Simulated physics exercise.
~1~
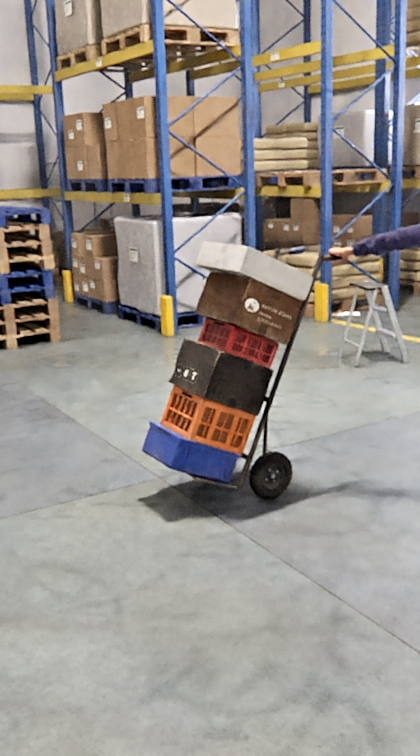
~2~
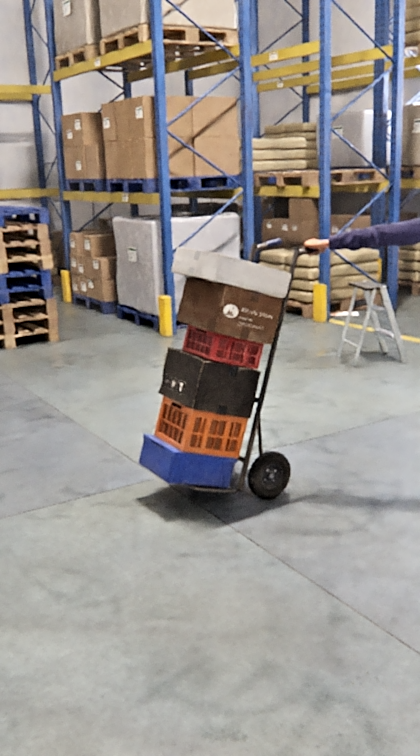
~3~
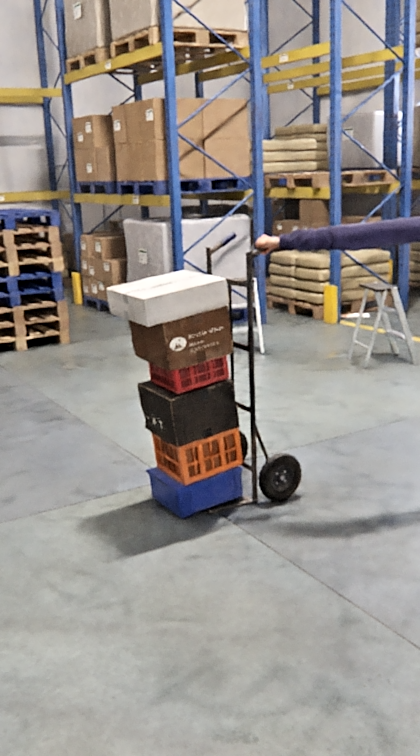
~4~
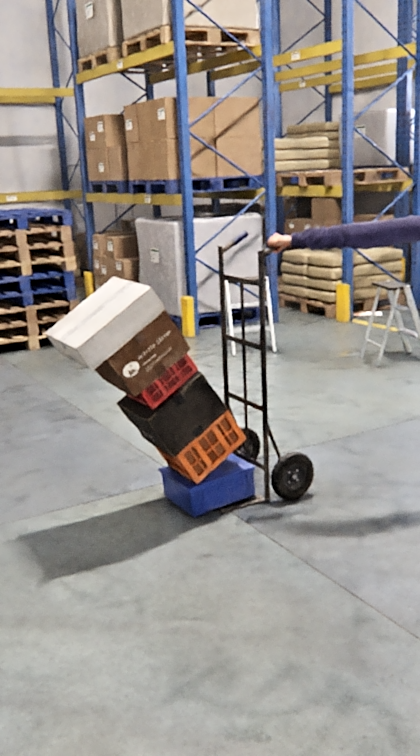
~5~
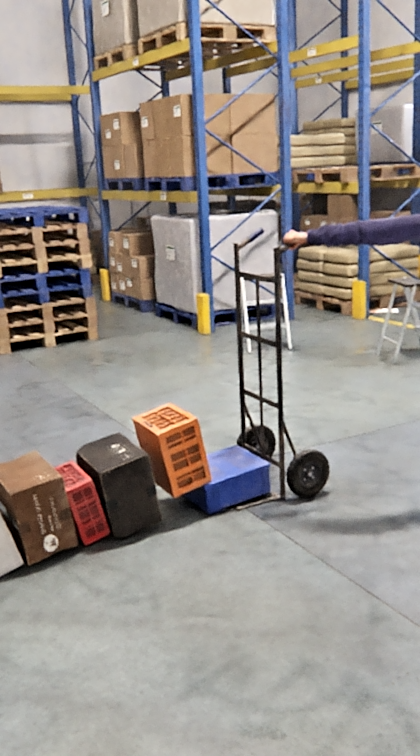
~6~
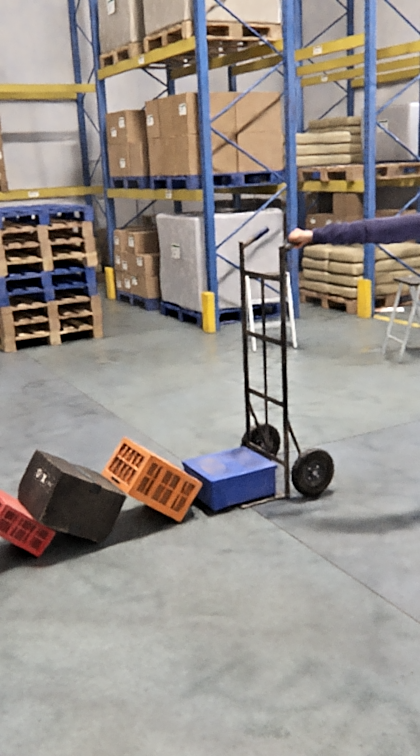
An arm swings a loaded hand truck upright, and all but the bottom blue tote topple left.
